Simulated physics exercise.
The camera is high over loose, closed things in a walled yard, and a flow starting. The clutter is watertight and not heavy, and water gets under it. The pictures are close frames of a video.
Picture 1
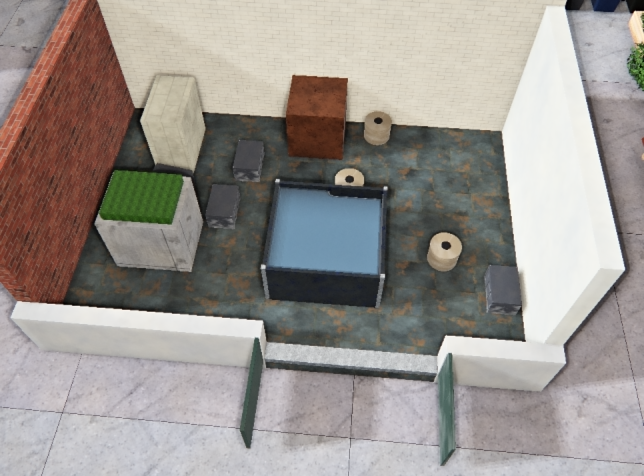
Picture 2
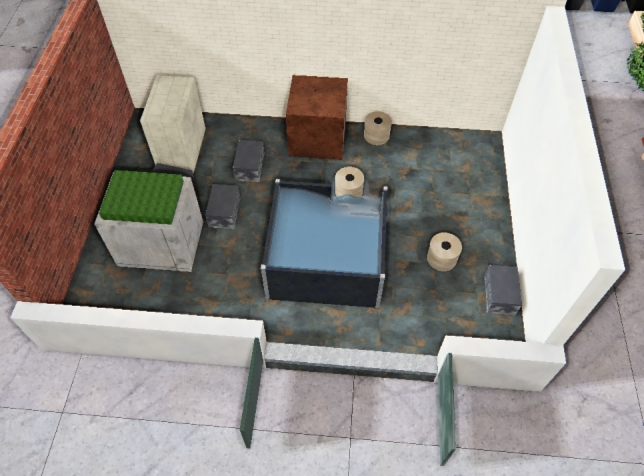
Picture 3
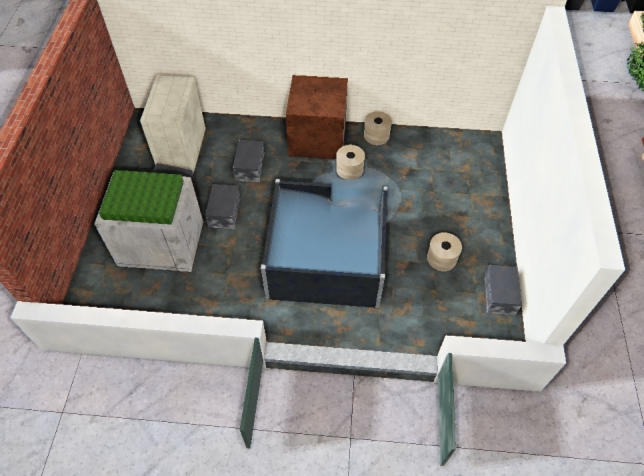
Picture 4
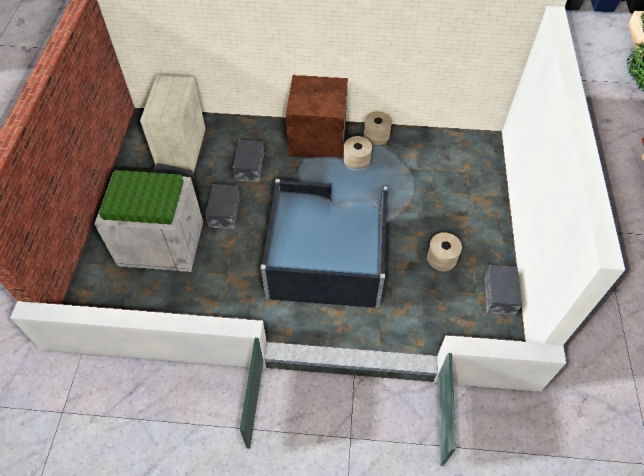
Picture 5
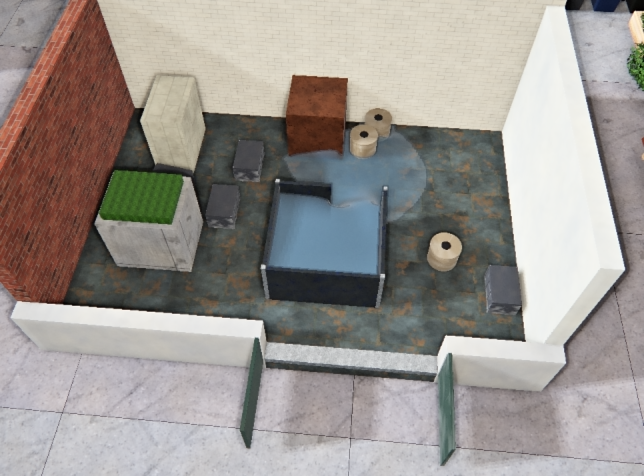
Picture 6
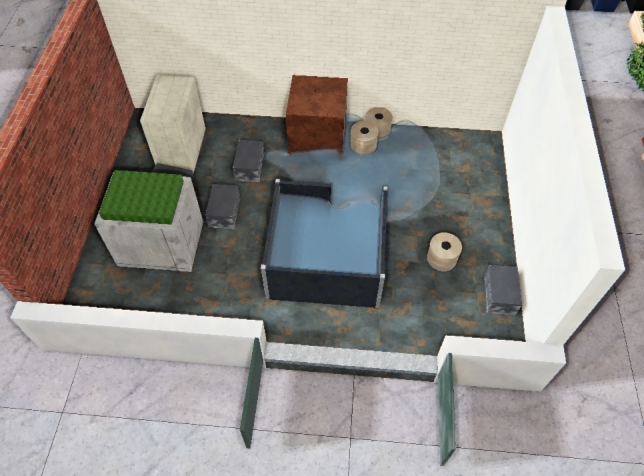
Water poured out through the back of a square tank in a walled yard and spread over the floor, pushing one round tan tub back toward another beside the rusty brown box.
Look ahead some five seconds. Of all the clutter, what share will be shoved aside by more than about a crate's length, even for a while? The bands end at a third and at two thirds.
Share: At least two thirds.
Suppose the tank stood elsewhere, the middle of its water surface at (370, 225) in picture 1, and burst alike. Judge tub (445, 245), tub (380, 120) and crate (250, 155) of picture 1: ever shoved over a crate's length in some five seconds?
As listed: That far or more, swept aside, short of that.
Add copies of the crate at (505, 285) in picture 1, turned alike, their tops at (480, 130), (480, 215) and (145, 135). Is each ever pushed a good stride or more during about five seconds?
As listed: Moved that far, moved that far, under that.
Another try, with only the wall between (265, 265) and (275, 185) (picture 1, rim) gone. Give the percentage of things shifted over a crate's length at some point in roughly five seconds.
Roughly 60 per cent.
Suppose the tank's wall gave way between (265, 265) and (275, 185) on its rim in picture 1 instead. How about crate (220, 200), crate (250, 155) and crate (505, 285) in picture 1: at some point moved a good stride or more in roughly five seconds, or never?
In turn: Swept aside, moved that far, no.
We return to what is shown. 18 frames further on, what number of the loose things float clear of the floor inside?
That makes 2.
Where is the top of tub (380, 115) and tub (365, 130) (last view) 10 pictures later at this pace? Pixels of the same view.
Close to (465, 117) and (398, 110).
A moment on, 1 of 7 are well off their spots; 2 afloat.
Next, 3 of 7 are well off their spots; 2 afloat.
Later, 5 of 7 are well off their spots; 2 afloat.
In the end, 5 of 7 are well off their spots, and 5 have been at some point; 4 afloat.
